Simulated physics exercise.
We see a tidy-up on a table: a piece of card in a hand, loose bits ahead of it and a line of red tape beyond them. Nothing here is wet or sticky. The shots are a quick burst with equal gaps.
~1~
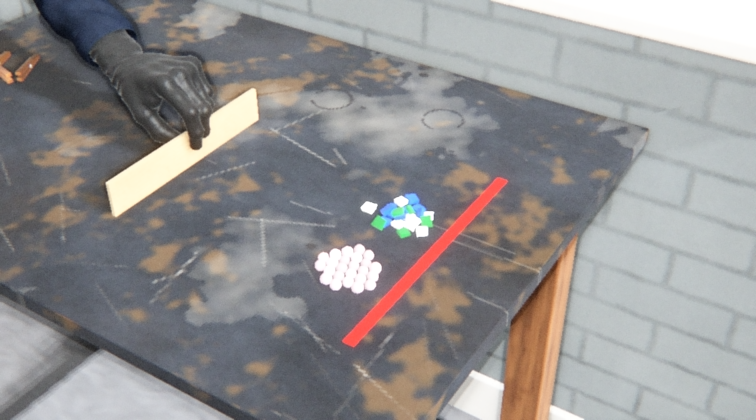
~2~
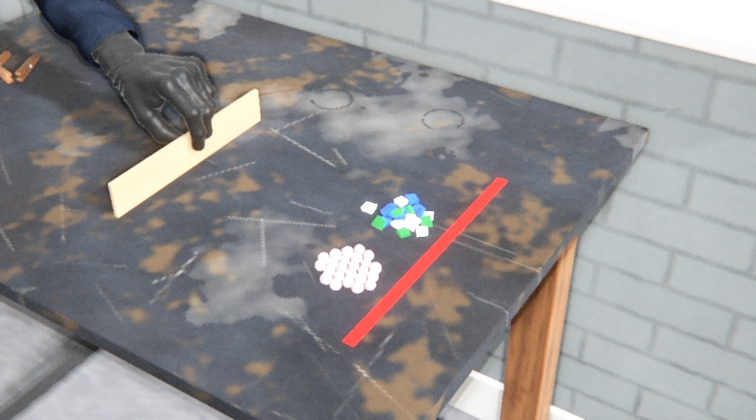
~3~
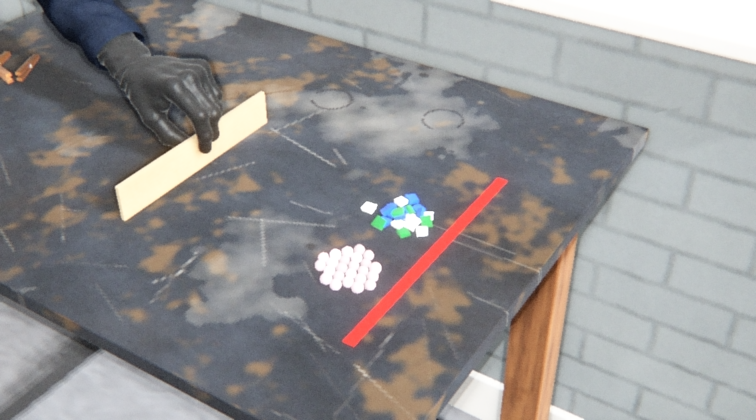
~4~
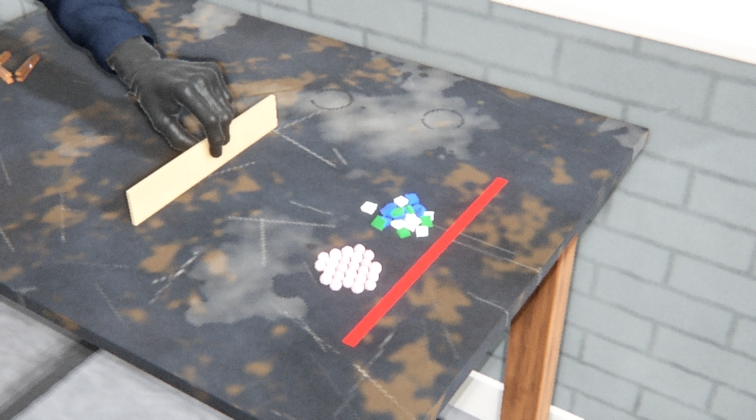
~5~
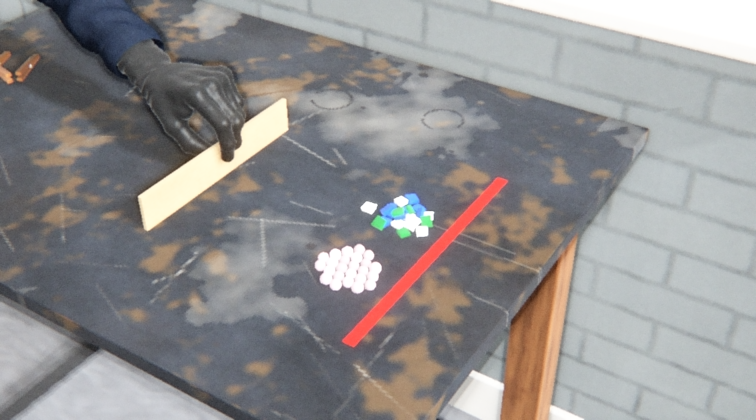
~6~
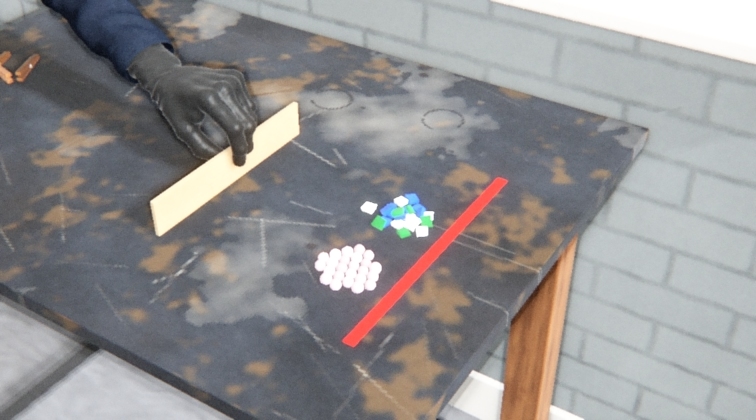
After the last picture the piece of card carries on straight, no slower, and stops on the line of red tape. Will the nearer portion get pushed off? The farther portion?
Nearer portion: It partly drops off. Farther portion: It remains up there.
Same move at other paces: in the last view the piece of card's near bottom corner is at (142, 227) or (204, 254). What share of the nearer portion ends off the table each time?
Roughly 0 per cent, and 100 per cent.
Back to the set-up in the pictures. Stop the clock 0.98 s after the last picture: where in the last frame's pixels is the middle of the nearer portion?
Around (421, 306).
Then, 0.48 s after the last picture, piece of card still moving, near (332, 186); nearer portion all on the table, its front near (370, 285); farther portion all on the table, its front near (422, 231).
Then, 0.98 s after the last picture, piece of card stopped at the red tape; nearer portion all on the table, its front near (440, 326); farther portion all on the table, its front near (499, 249).
Then, 1.26 s after the last picture, piece of card stopped at the red tape; nearer portion all on the table, its front near (486, 364); farther portion all on the table, its front near (500, 249).
At rest, piece of card stopped at the red tape; nearer portion all over the edge; farther portion all on the table, its front near (500, 249).
